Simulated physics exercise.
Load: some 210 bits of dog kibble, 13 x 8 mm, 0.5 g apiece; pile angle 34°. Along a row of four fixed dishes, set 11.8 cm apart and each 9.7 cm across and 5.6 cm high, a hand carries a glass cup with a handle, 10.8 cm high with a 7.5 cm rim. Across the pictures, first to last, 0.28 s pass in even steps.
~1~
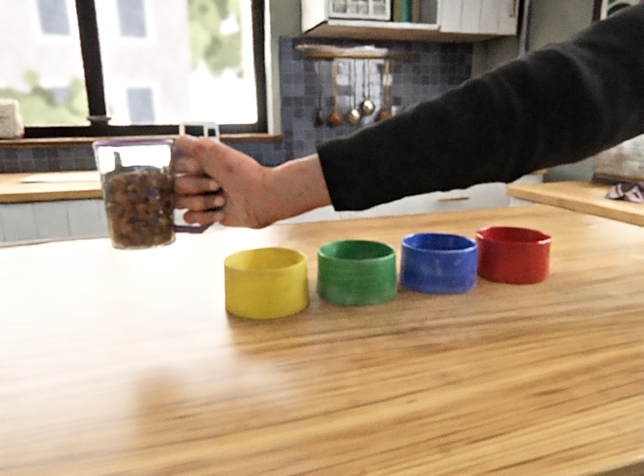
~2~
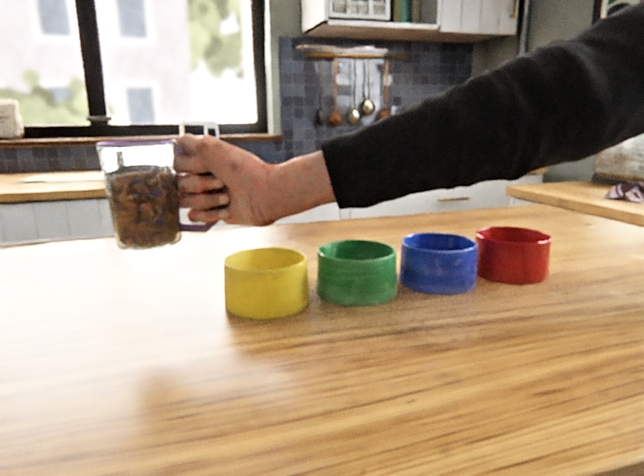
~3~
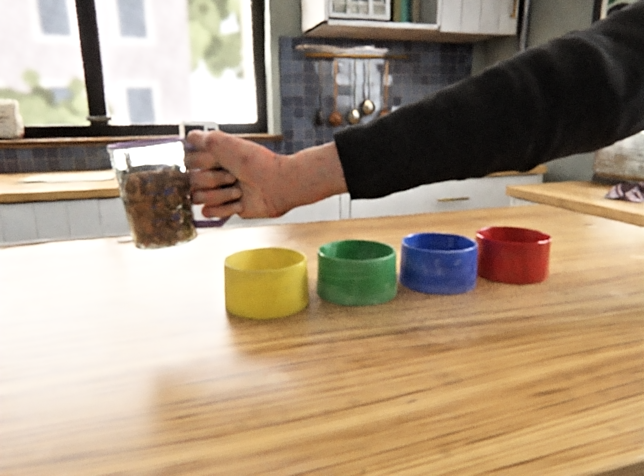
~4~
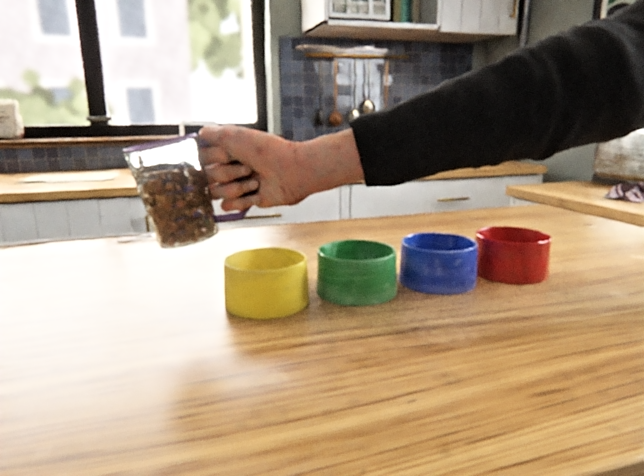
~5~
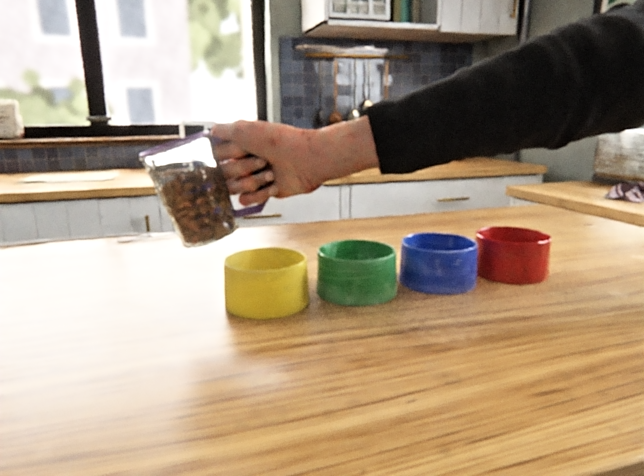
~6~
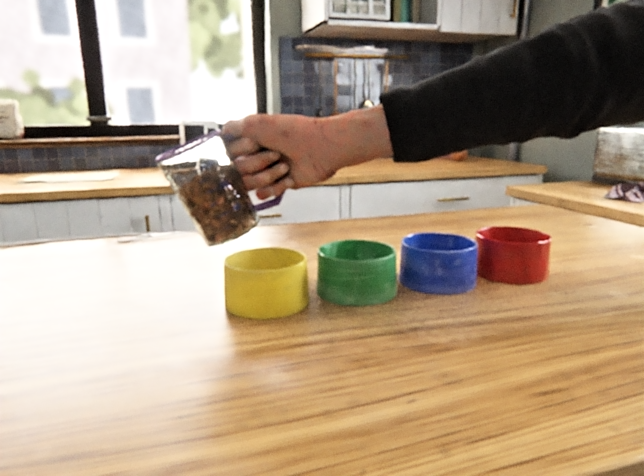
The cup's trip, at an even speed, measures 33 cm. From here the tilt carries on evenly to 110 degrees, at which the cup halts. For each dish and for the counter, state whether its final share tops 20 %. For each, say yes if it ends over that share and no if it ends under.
At the end, red: I expect it will get a fifth or less of the pieces, blue: I expect it will get a fifth or less of the pieces, green: I expect it will get more than a fifth of the pieces, yellow: I expect it will get a fifth or less of the pieces, counter: I expect it will get a fifth or less of the pieces.
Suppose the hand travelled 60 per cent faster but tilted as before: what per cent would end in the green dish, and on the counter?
In that case: Green 90, and counter 0.
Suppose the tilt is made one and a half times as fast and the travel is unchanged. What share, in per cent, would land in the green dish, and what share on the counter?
In that case the green dish gets 80 and the counter gets 0.
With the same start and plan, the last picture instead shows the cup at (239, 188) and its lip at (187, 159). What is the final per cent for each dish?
In the end red holds 0, blue holds 0, green holds 80, yellow holds 0.
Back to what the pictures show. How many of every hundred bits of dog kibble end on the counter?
About 0 %.
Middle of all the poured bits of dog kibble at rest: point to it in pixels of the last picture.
Estimated resting centre: Around (364, 273).
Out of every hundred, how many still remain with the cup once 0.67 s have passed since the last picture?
That would be some 100 per cent.
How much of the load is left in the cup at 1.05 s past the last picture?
Estimate: Some 85 %.
Then, 0.40 s after the last picture, tilt 65 degrees; cup holds 100 %.
Then, 0.67 s after the last picture, tilt 93 degrees; cup holds 100 %.
Then, 1.05 s after the last picture, tilt 110 degrees; cup holds 85 %, green 15 %.
In the end, red 0 %, blue 0 %, green 90 %, yellow 0 %, counter 0 %, cup 10 %.
